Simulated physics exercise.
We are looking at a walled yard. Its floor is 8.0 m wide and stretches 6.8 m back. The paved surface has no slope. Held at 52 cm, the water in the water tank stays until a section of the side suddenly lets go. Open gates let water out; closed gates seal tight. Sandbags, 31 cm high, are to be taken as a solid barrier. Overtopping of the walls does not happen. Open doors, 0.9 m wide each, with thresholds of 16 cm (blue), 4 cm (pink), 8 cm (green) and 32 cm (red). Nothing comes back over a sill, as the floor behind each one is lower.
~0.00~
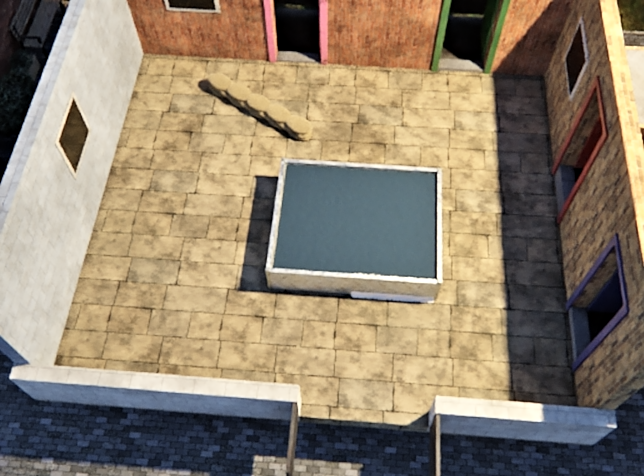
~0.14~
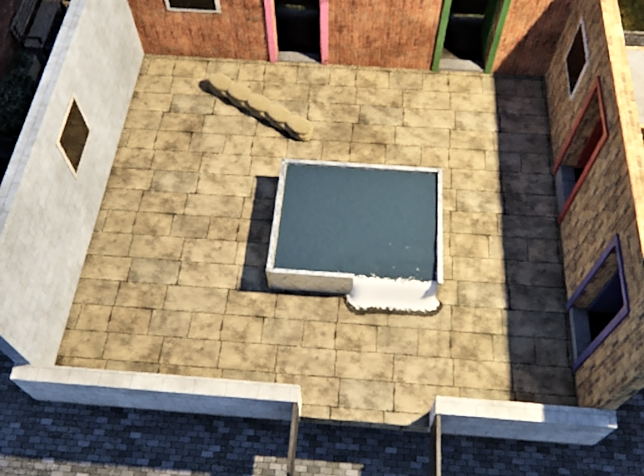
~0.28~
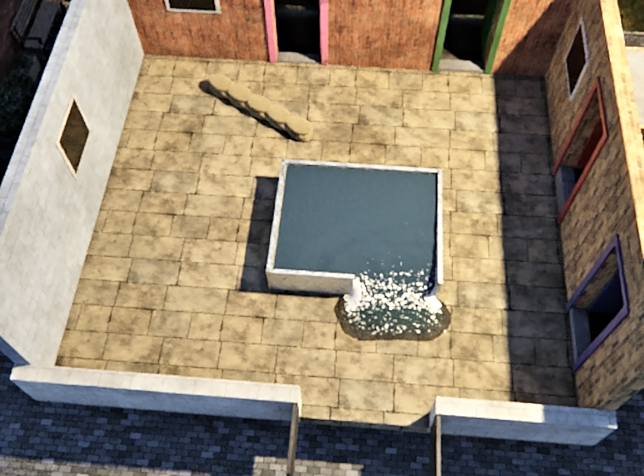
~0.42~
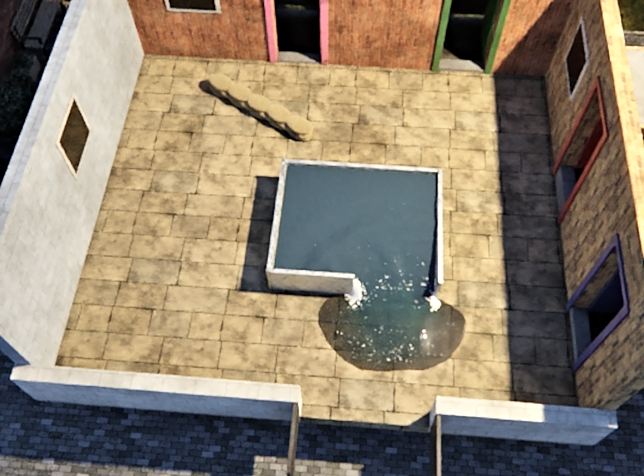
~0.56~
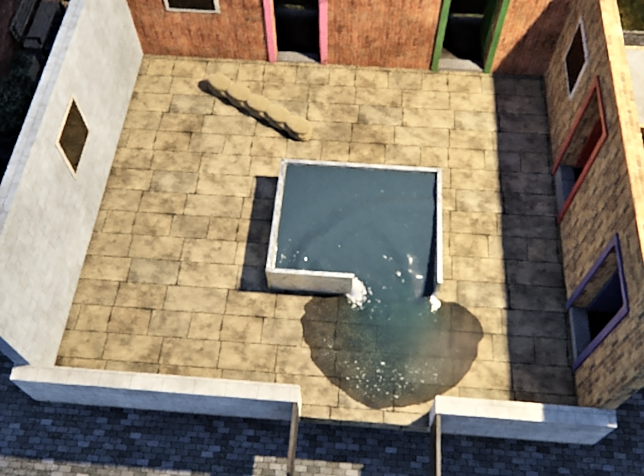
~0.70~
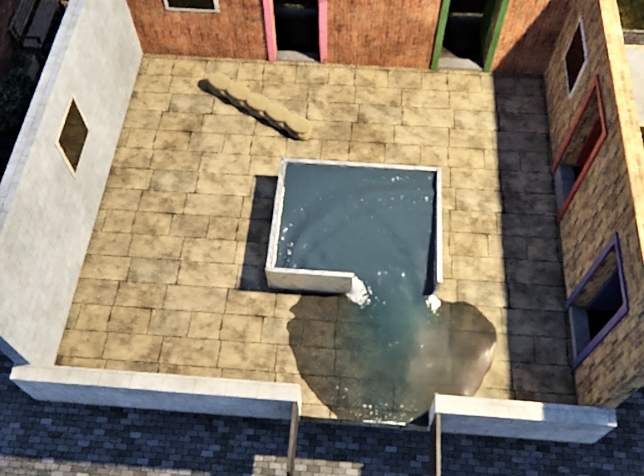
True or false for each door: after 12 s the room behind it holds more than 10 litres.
Blue door: False; pink door: False; green door: False; red door: False.
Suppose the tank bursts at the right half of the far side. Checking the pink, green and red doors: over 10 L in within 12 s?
Then pink exceeds it, green exceeds it, red does not exceed it.
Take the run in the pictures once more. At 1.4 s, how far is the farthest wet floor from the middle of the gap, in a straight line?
3.0 m.
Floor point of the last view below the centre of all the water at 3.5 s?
About (395, 278).
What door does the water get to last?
Looks like the pink door.
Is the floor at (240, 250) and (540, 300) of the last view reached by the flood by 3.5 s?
Untouched, soaked.
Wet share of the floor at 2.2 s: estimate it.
Covered: Roughly 15 per cent.
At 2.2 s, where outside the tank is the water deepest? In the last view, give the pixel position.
It's at about (579, 421) in the last picture.
After 1.4 s water covers 10 % of the floor and is deepest (30 cm) near (409, 308); blue door not reached, pink door not reached, green door not reached, red door not reached.
After 2.2 s water covers 15 % of the floor and is deepest (39 cm) near (579, 421); blue door not reached, pink door not reached, green door not reached, red door not reached.
After 3.5 s water covers 20 % of the floor and is deepest (24 cm) near (554, 419); blue door 13 cm at the sill, 0 L in, pink door not reached, green door not reached, red door 2 cm at the sill, 0 L in.
After 7.0 s water covers 40 % of the floor and is deepest (14 cm) near (566, 420); blue door 9 cm at the sill, 0 L in, pink door not reached, green door 7 cm at the sill, 0 L in, red door 3 cm at the sill, 0 L in.
After 12.0 s water covers 50 % of the floor and is deepest (6 cm) near (443, 410); blue door 5 cm at the sill, 0 L in, pink door 2 cm at the sill, 0 L in, green door 5 cm at the sill, 0 L in, red door 2 cm at the sill, 0 L in.
